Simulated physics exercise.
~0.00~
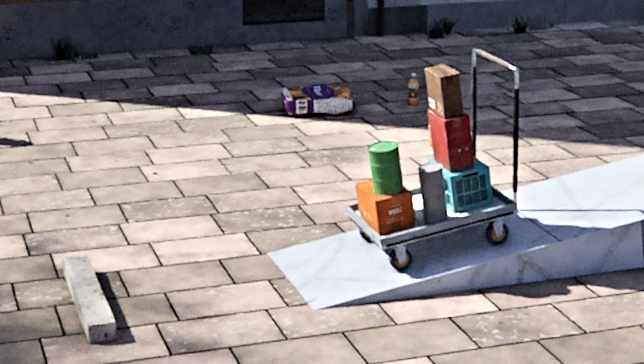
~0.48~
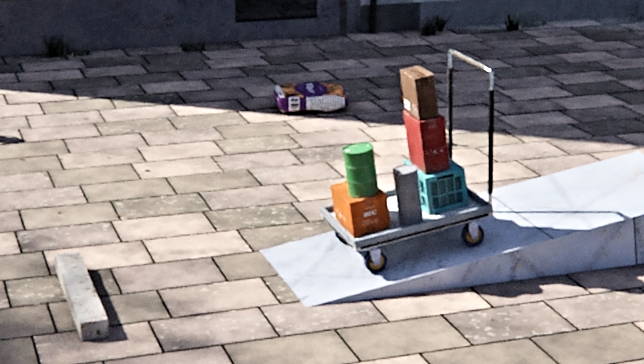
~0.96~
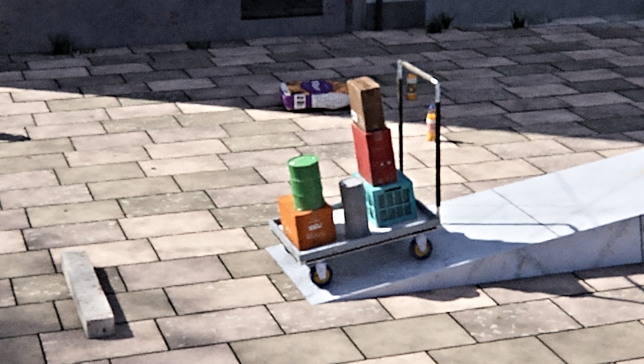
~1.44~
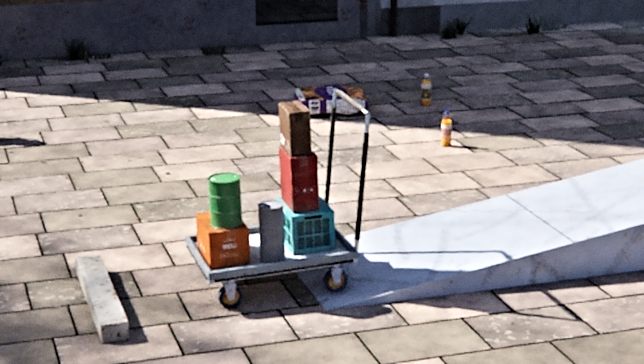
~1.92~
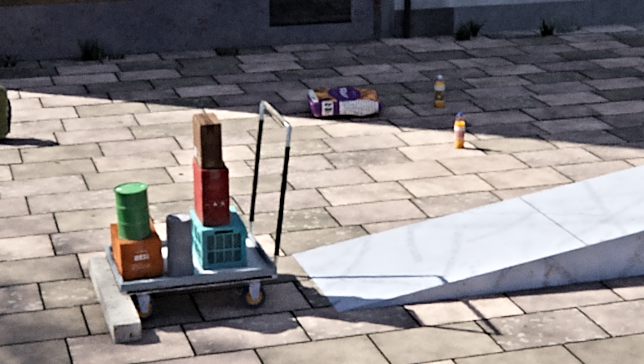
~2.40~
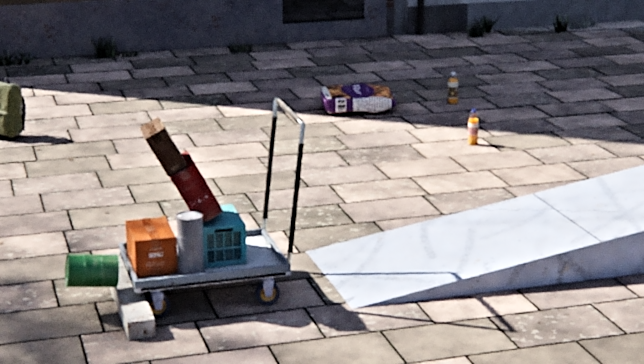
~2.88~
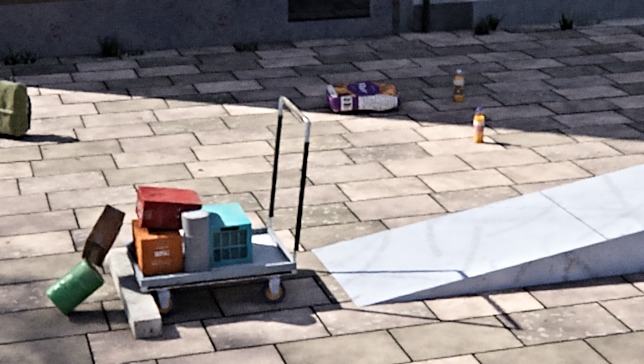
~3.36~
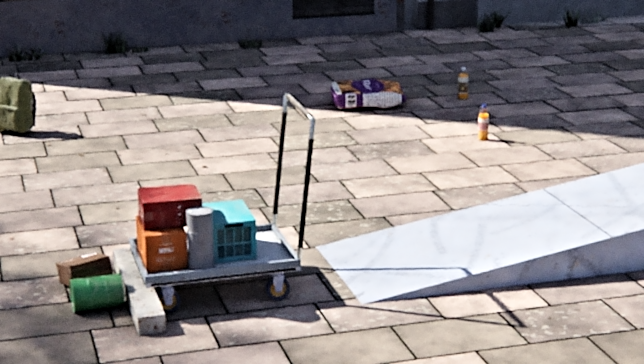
The video shows a trolley loaded with boxes, canisters and a crate rolling left down a ramp and across paving to a kerb, where the green canister and brown box topple to the ground, while the red box tips over and lands atop the orange box.
